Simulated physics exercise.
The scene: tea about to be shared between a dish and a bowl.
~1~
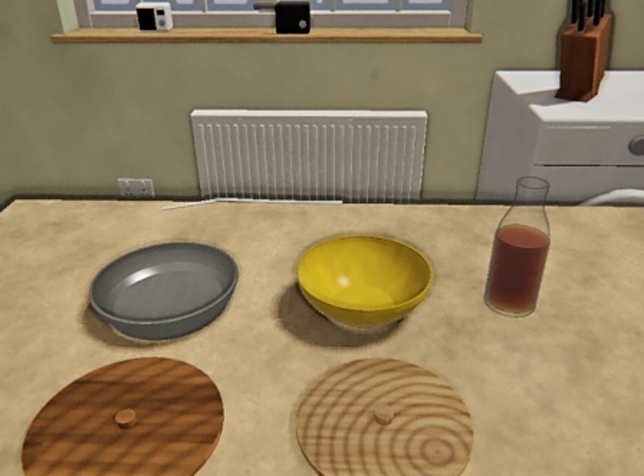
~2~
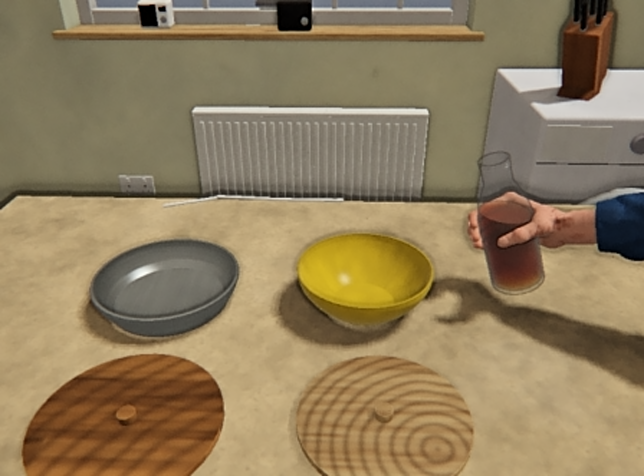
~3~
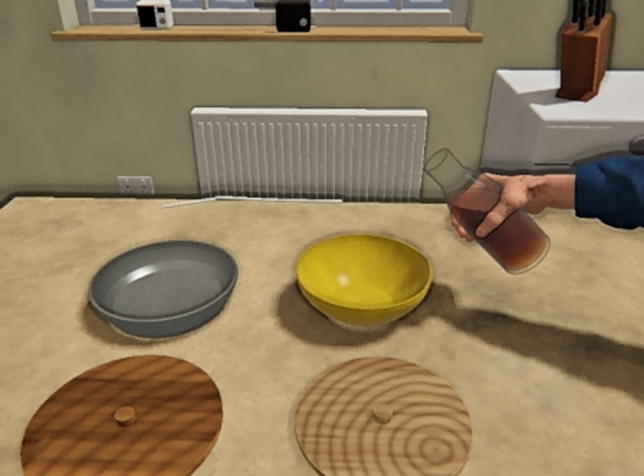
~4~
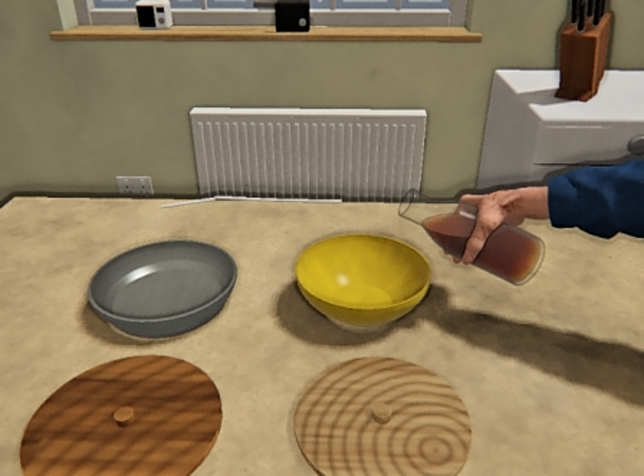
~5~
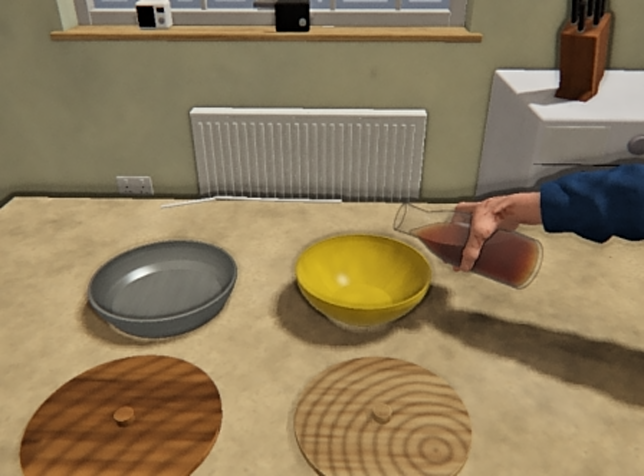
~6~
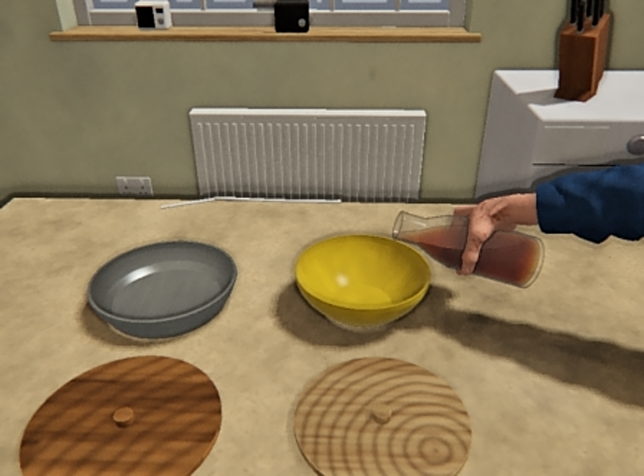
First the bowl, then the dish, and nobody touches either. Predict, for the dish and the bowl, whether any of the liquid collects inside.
In the end the dish is going to gather it, the bowl is going to gather it.
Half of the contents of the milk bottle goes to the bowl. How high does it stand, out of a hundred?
Looks like roughly 30 percent to me.
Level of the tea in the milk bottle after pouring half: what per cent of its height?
About 30 %.
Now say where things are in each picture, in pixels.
All stand on the top; milk bottle (521, 244) about half full; bowl (363, 290) open; dish (168, 293) open, in the first picture.
The hand lifts the milk bottle; milk bottle about half full, surface at (504, 212); bowl (364, 288) open, in the second picture.
Tilting; milk bottle (481, 207) tipped 45° with all of its load; dish (168, 291) open, in the third picture.
No stream yet; milk bottle (466, 232) tipped 65° with all of its load; bowl (362, 289) open, in the fourth picture.
Still nothing leaves it; milk bottle (462, 240) tipped 70° with all of its load; dish (167, 291) open, in the fifth picture.
On the point of pouring; milk bottle (462, 244) tipped 75° with all of its load; bowl (362, 289) open; dish (167, 291) open, in the sixth picture.
Soon after, the tea goes into the bowl.
Later, the tea goes into the dish.
In the end, the bowl has its share inside; the dish has its share inside.
